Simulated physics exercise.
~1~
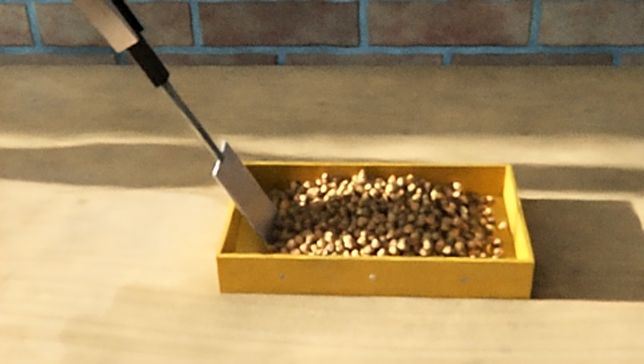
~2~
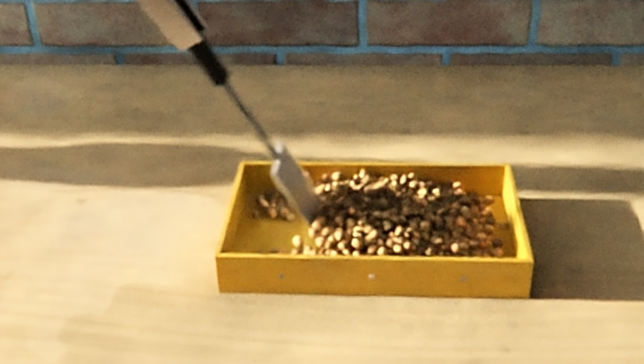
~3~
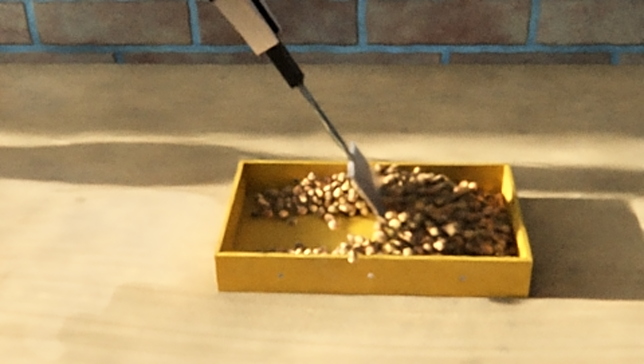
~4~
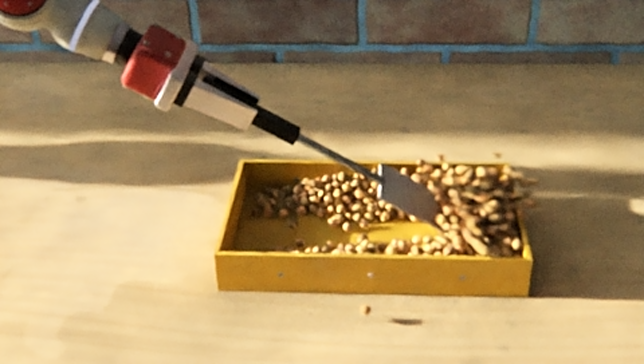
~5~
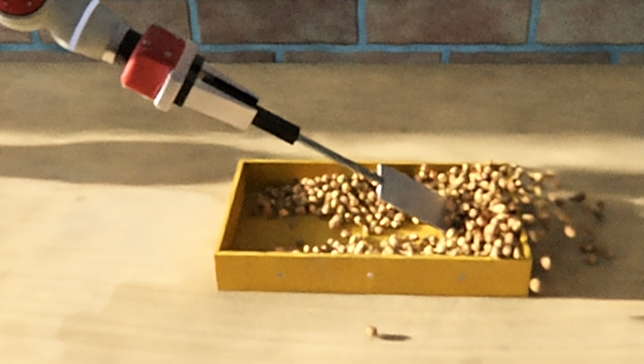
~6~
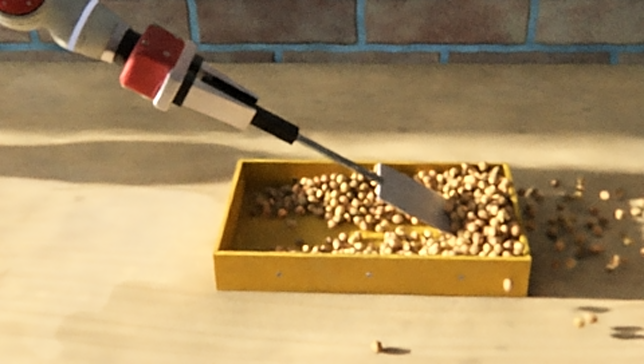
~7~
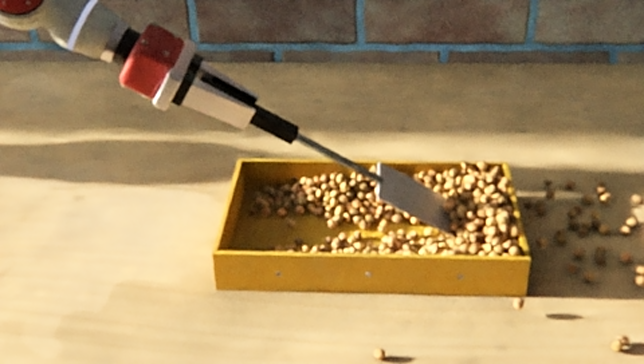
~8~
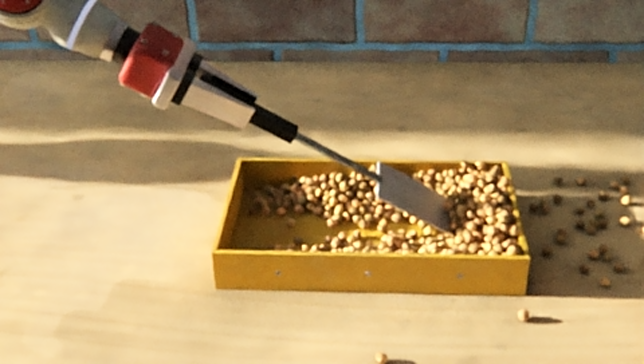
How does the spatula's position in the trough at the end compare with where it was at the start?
At the start the spatula is at the left end of the trough, and at the end it rests farther right, past the middle and up against the chickpeas heaped toward the right end.
On a table top in front of a brick wall, a robot arm pushes a spatula rightward through dried chickpeas in a yellow trough, then tilts it flatter, flinging some over the right side; the spatula stops, most chickpeas remain inside, and a scattering lies on the table.
